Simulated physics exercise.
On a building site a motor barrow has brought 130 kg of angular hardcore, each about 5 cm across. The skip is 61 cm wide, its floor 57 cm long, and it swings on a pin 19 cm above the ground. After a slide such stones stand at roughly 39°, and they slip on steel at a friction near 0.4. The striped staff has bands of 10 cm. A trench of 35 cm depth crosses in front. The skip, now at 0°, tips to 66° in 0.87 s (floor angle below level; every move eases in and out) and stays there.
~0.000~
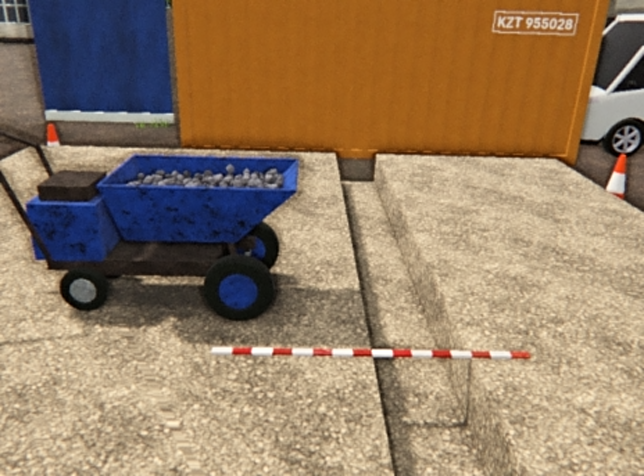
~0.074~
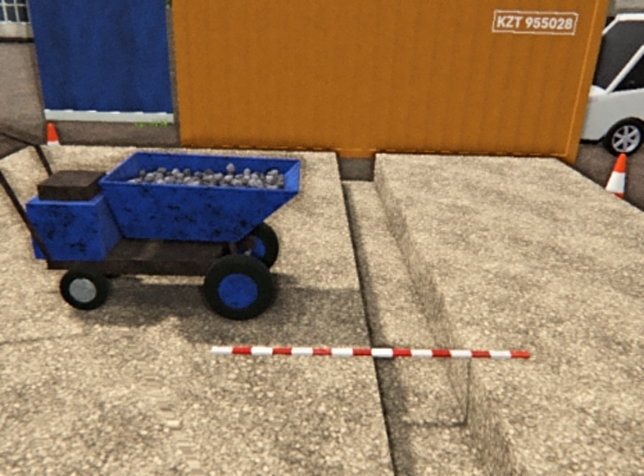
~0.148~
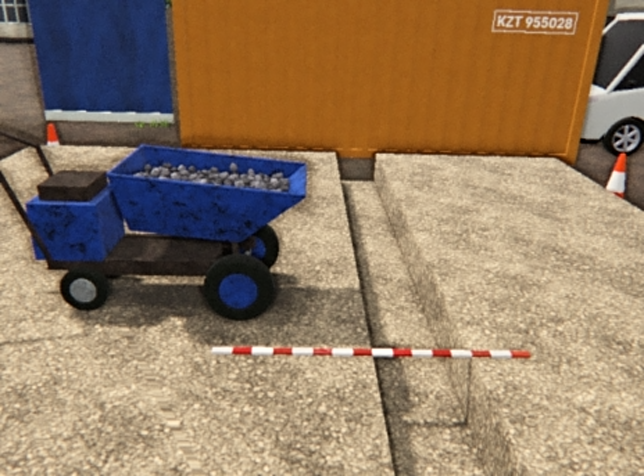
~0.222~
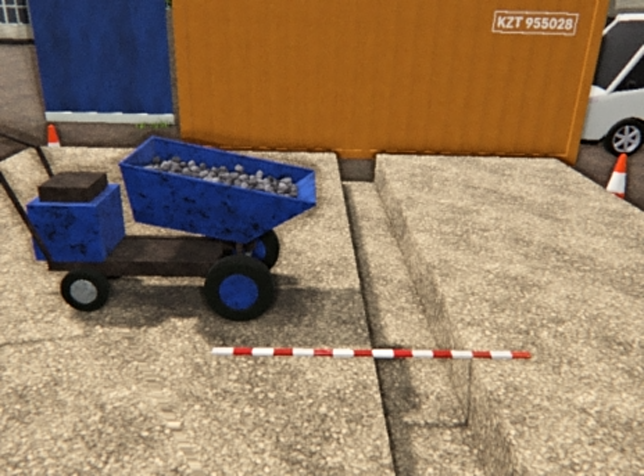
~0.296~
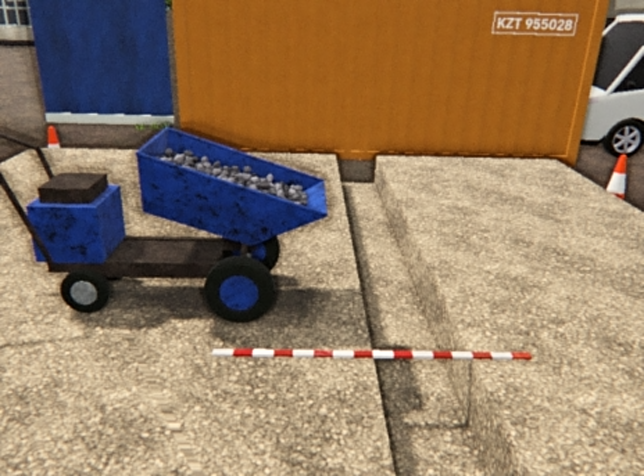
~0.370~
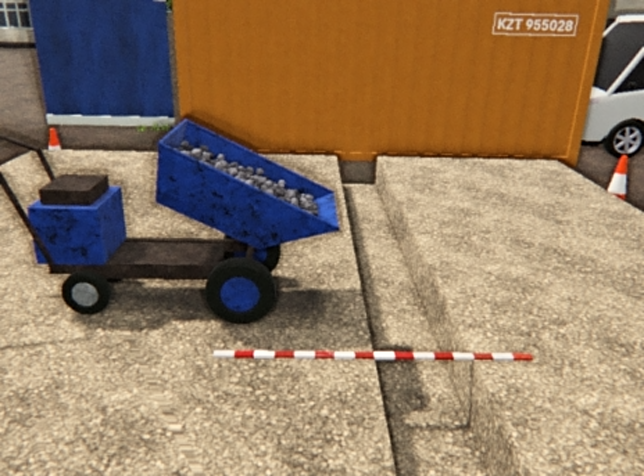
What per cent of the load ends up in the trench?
About 100 per cent.
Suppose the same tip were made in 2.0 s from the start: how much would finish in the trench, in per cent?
It would be near 100 per cent.
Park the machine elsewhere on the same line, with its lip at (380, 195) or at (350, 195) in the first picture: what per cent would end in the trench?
First some 55, then 85 per cent.
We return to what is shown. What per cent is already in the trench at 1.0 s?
Some 15 per cent.
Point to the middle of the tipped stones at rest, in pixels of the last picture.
Their middle is at about (397, 338).
After 0.6 s the floor is at 55°; 100 % in the skip; the foremost stones are at (347, 254).
After 1.0 s the floor is at 66°; 81 % in the skip, 2 % short of the trench, 17 % in the trench; the foremost stones are at (407, 344).
After 1.3 s the floor is at 66°; 35 % in the skip, 1 % short of the trench, 63 % in the trench; the foremost stones are at (438, 335).
After 3.3 s the floor is at 66°; 0 % in the skip, 100 % in the trench; the foremost stones are at (436, 335).
